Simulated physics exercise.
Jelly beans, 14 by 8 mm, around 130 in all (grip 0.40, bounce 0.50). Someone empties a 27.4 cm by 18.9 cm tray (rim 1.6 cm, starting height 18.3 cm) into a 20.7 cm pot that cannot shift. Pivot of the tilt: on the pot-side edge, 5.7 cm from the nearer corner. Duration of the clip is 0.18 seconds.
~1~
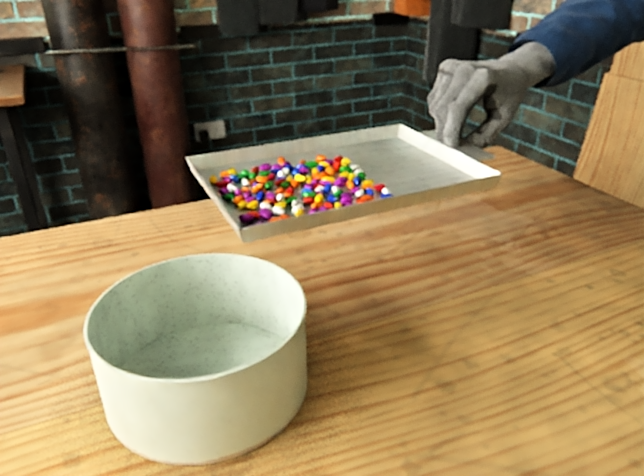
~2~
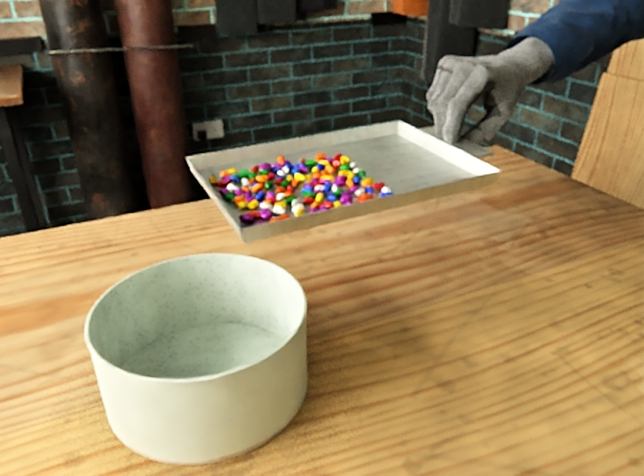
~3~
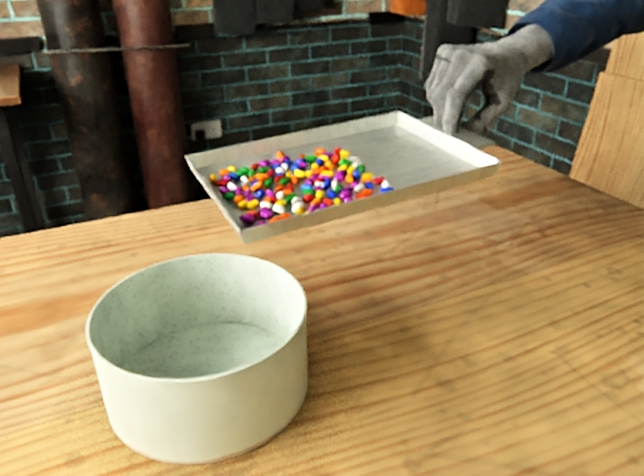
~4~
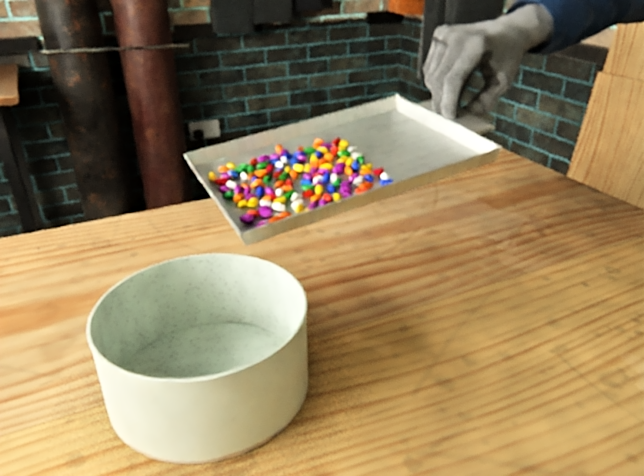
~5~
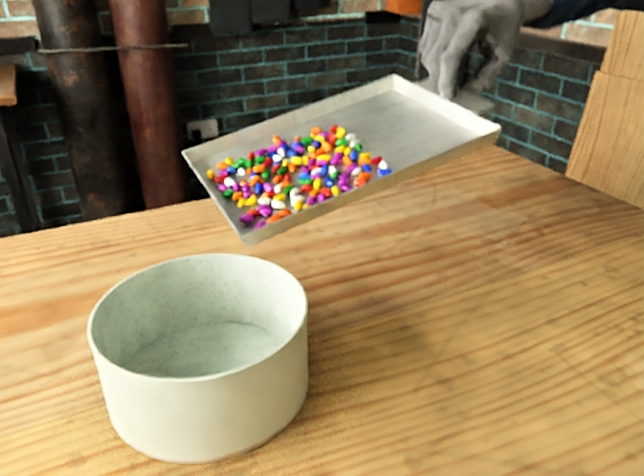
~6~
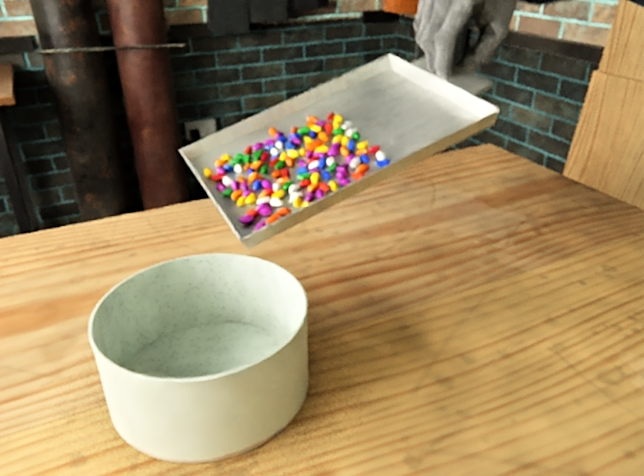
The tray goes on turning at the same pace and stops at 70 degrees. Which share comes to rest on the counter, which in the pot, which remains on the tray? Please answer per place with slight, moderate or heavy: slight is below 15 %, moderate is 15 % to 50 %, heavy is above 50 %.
Per place: Counter slight, pot heavy, tray moderate.
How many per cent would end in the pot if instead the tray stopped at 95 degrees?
Result: Close to 100 %.
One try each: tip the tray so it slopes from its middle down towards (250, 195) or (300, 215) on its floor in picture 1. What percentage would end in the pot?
About 50 per cent on the first try and 85 per cent on the second.
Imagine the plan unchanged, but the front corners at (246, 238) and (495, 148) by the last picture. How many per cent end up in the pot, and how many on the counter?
Pot 75 % / counter 0 %.
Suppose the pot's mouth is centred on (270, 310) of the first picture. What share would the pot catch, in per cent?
Close to 65 in a hundred.
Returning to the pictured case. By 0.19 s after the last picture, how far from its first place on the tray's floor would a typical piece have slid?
Displacement on the tray: Roughly 2 cm.
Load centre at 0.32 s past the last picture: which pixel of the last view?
The middle of the load should be at about (236, 186) by then.
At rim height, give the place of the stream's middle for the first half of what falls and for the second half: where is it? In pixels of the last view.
At about (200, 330), then at (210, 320).
Then, 0.19 s after the last picture, tilt 45 degrees; the tray holds 100 %, the pot 0 %.
Then, 0.32 s after the last picture, tilt 63 degrees; the tray holds 100 %, the pot 0 %.
Then, 0.58 s after the last picture, tilt 70 degrees; the tray holds 40 %, the pot 45 %.
In the end, counter 0 %, pot 75 %, tray 25 %.
